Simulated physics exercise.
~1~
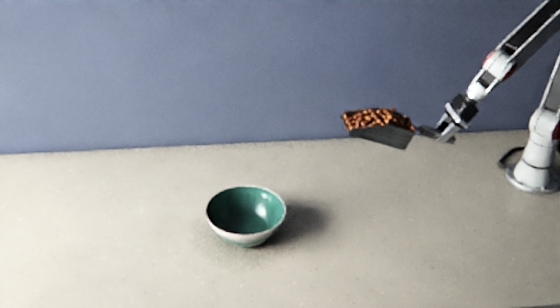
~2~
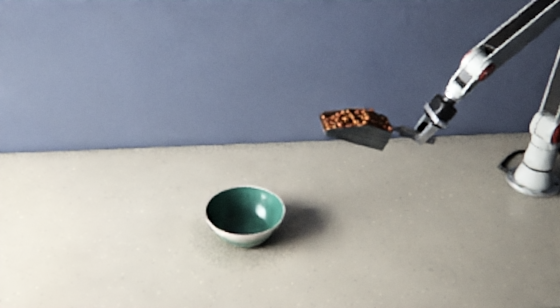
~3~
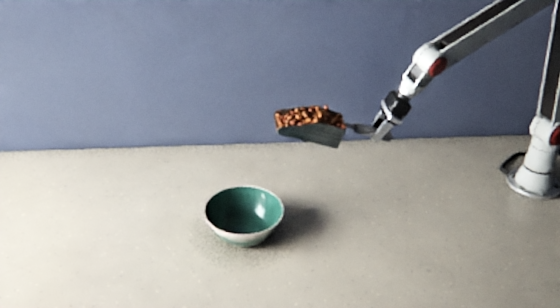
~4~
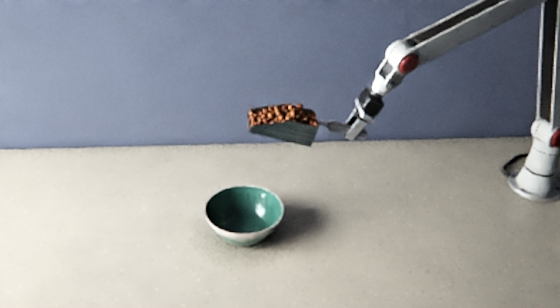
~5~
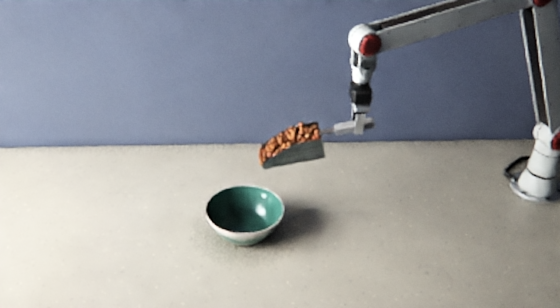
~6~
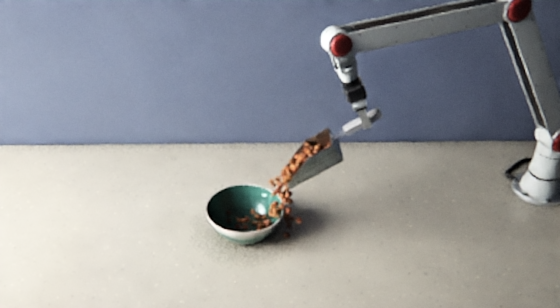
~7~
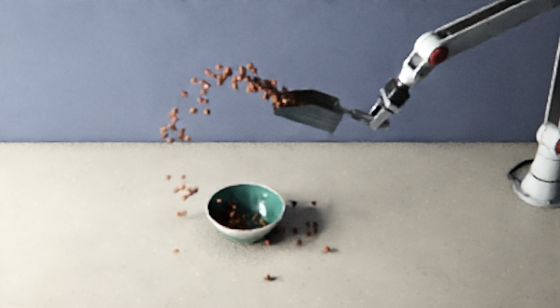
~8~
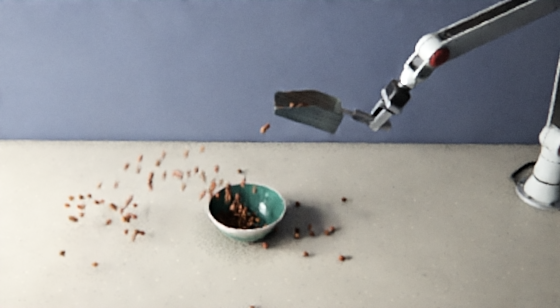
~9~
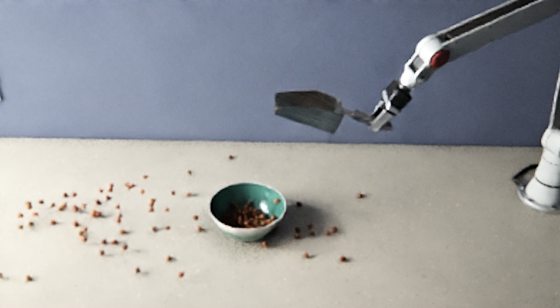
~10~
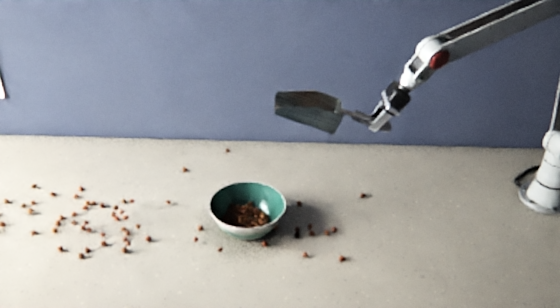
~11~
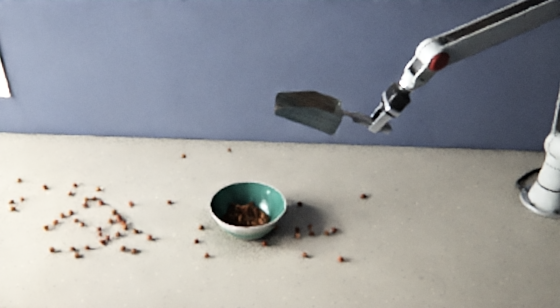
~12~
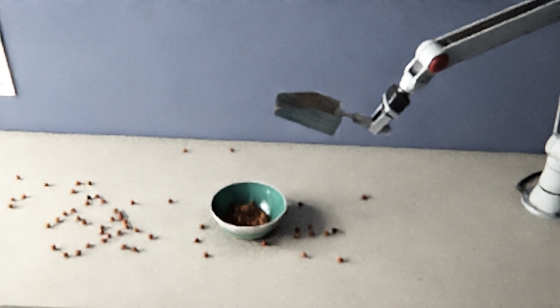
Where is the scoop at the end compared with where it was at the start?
At the start the scoop is held well to the right of the bowl. At the end it is further left, raised above the table much closer to the bowl and still a little to its right.
